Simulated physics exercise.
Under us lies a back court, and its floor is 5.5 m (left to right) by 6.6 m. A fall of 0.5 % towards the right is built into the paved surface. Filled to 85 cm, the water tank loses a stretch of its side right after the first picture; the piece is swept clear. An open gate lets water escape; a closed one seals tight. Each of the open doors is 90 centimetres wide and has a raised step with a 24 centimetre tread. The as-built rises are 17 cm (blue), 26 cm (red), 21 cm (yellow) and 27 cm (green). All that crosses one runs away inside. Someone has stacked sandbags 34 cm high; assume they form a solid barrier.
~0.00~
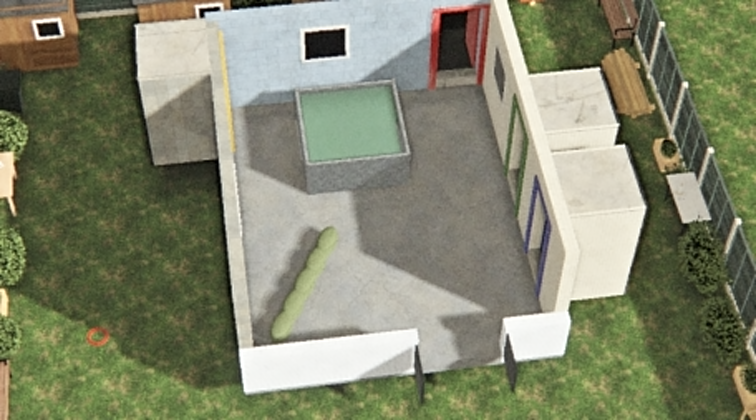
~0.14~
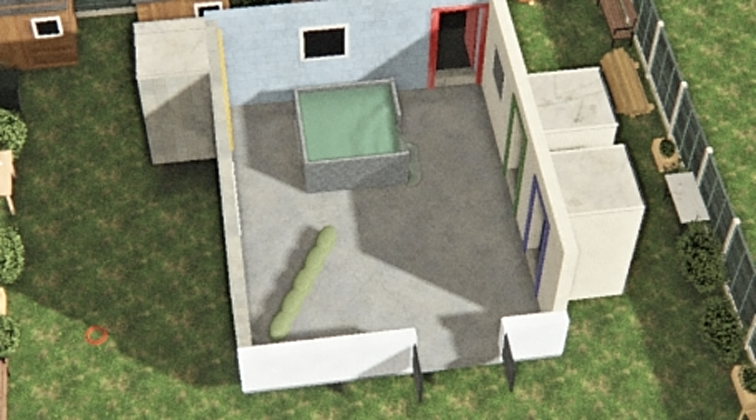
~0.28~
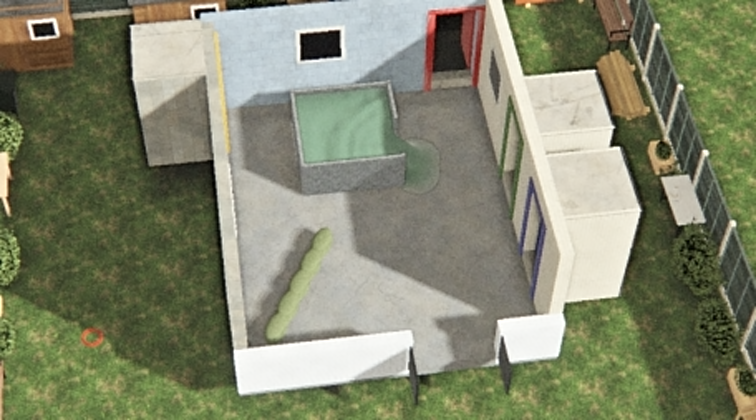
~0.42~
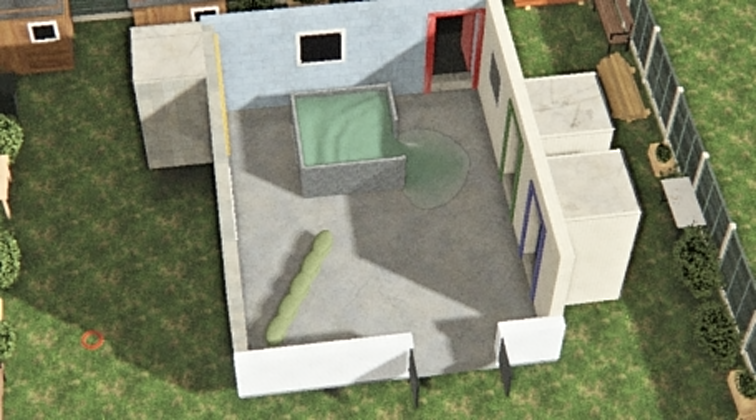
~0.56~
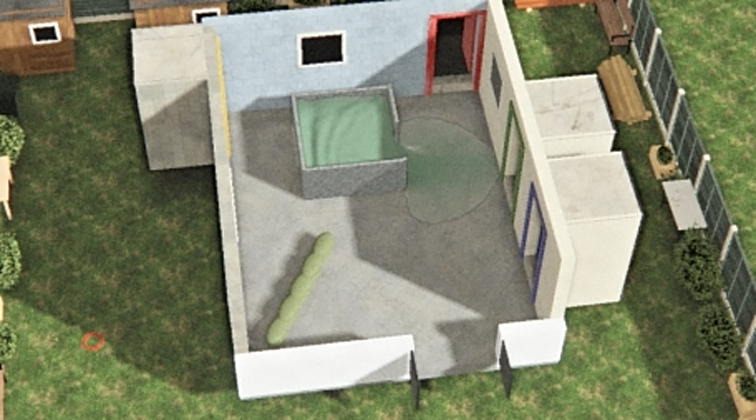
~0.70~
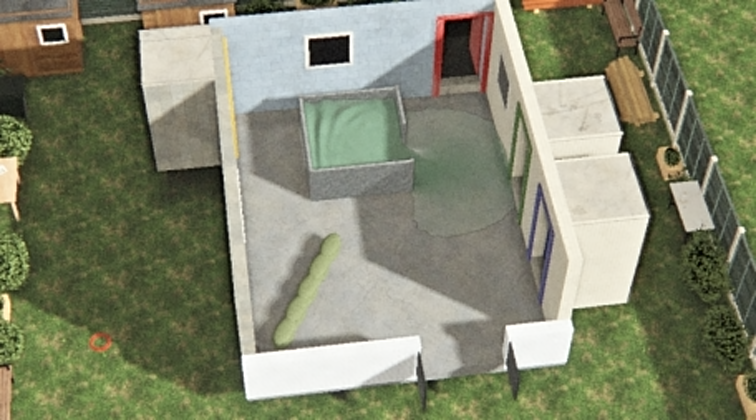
Green water pouring through a gap in the right side of a raised tank and spreading across a walled courtyard's grey floor.
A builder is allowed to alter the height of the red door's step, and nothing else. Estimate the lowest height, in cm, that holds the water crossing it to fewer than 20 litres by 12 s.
My estimate is 32 cm.
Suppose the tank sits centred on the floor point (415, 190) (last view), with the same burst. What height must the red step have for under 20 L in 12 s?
That setup calls for roughly 20 cm.
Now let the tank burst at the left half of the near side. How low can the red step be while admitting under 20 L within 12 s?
Then something near 8.5 cm.
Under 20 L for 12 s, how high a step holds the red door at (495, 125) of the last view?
Close to 27 cm at the least.
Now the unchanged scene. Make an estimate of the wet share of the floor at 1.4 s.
Close to 25 per cent of it is wet.
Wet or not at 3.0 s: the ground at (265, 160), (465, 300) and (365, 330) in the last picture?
In that order: Dry, wet, dry.
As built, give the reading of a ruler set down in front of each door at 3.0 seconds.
Centimetres: Blue = 11, red = 30, yellow = 0, green = 25.
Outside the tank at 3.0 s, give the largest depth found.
33 cm.
After 1.4 s water covers 25 % of the floor, deepest (48 cm) near (503, 170); 18 cm at the red door, 0 litres in over its 26 cm step.
After 3.0 s water covers 40 % of the floor, deepest (33 cm) near (485, 101); 30 cm at the red door, 44 litres in over its 26 cm step.
After 12.0 s water covers 95 % of the floor, deepest (12 cm) near (508, 191); 8 cm at the red door, 52 litres in over its 26 cm step.
At the red door as built, the water arrived by 1.0 s and peaked near 35 cm at 2.2 s.
With a step of 26.5 cm, 48 litres would have come in within the 12 s; with 36 cm, 8 litres. So under 20 litres takes about 32 cm.
